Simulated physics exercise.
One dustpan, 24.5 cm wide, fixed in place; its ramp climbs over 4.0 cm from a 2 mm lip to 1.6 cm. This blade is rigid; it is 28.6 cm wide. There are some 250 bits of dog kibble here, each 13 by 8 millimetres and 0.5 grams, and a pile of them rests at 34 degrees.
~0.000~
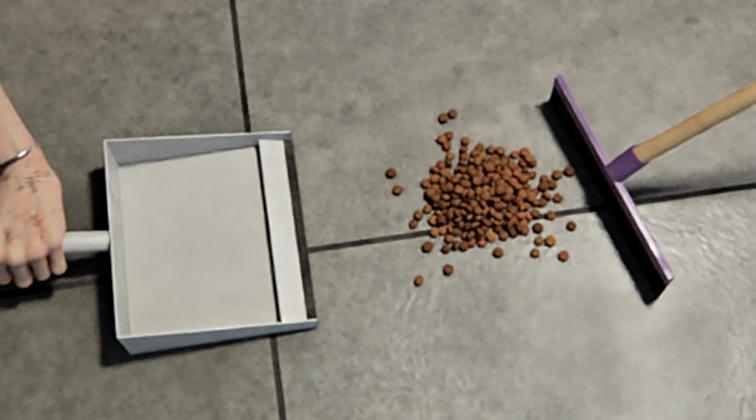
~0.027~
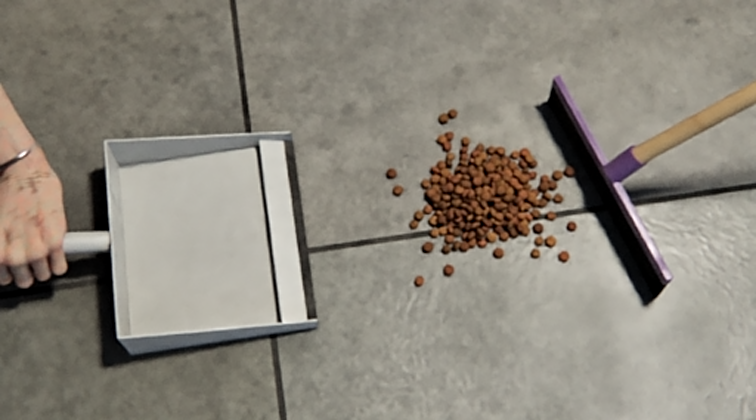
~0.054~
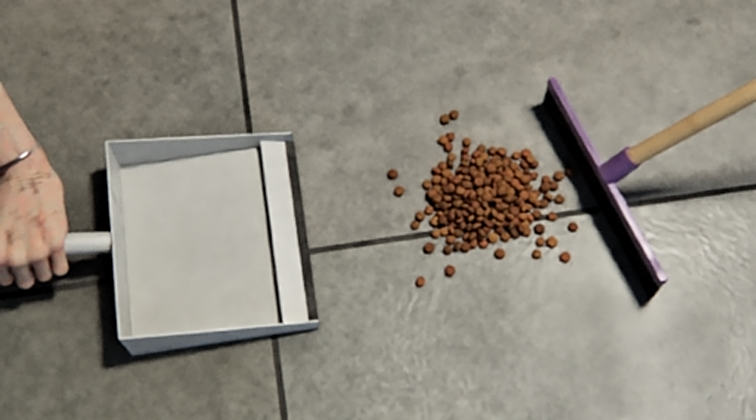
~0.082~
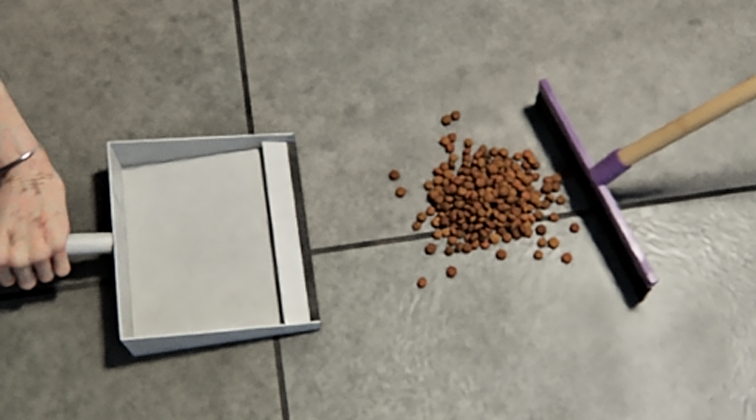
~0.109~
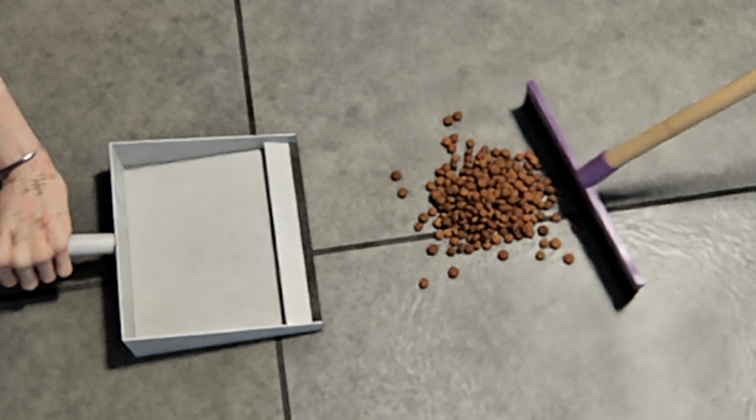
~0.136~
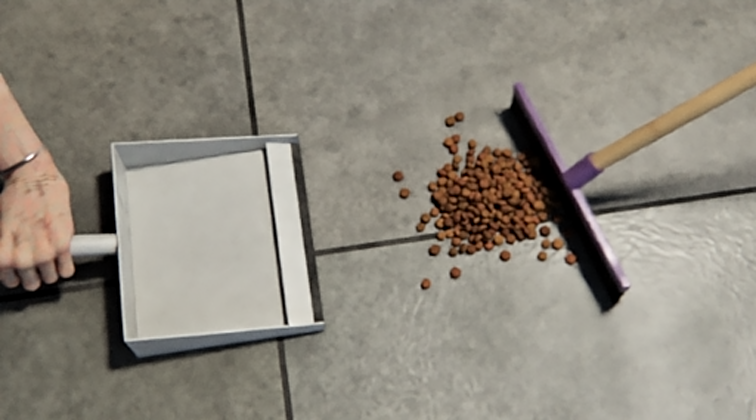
A loose pile of reddish-brown kibble lies on grey floor tiles with dark seams, seen from above at a slight angle. A hand at the left edge grips the handle of a pale grey dustpan, its open side facing the pile, while a purple blade on a wooden handle stands at the right. The blade slides a short way left into the pile's near edge, nudging a few pieces, while the dustpan barely shifts.
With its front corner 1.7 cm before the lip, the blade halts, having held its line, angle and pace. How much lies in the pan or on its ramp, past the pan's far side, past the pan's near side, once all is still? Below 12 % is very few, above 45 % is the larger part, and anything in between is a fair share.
Pan: A fair share, far side: Very few, near side: Very few.
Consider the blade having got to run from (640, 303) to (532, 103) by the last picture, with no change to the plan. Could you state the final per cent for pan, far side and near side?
Pan: 25, far side: 0, near side: 20.
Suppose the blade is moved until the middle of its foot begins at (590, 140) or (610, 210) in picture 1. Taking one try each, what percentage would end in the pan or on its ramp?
First try about 5 per cent, second about 20 per cent.
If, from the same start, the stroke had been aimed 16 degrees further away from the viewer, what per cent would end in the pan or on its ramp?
Result: Close to 0 %, ramp counted.
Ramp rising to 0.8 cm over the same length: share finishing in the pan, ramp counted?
That would give something like 20 per cent.
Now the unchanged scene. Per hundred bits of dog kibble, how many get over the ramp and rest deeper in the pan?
Around 0 in a hundred.
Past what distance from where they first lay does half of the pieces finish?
22 cm or so.
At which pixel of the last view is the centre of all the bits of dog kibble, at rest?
Estimated resting centre: Around (325, 231).
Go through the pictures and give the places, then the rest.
The first frame shows blade from (668, 279) to (558, 82), moved 0.0 cm, 0 of the pieces shifted so far; middle of the pieces at (484, 195); pan at (198, 245).
The second frame shows blade from (666, 280) to (557, 83), moved 0.3 cm, 0 of the pieces shifted so far; middle of the pieces at (484, 196).
The third frame shows blade from (661, 281) to (552, 84), moved 1.0 cm, 0 of the pieces shifted so far; middle of the pieces at (485, 196).
The fourth frame shows blade from (651, 283) to (543, 86), moved 2.3 cm, 2 of the pieces shifted so far; middle of the pieces at (487, 197).
The fifth frame shows blade from (638, 285) to (531, 88), moved 4.1 cm, 4 of the pieces shifted so far; middle of the pieces at (489, 198).
The sixth frame shows blade from (624, 287) to (518, 89), moved 6.0 cm, 20 of the pieces shifted so far; middle of the pieces at (491, 198); pan at (206, 248). The blade's pace is about 0.69 m/s, heading 3 degrees away from the viewer's side.
Then, at 0.33 s, middle of the blade 18 cm from the lip; 0 % over the lip, far side 0 %, near side 0 %.
After 0.45 s, middle of the blade 9 cm from the lip; 0 % over the lip, far side 0 %, near side 5 %.
After 0.71 s, middle of the blade 5 cm from the lip; 20 % over the lip, far side 0 %, near side 5 %.
By 1.2 s all is still; pan 20 %, far side 0 %, near side 5 %, in front of the lip or behind the blade 75 %.
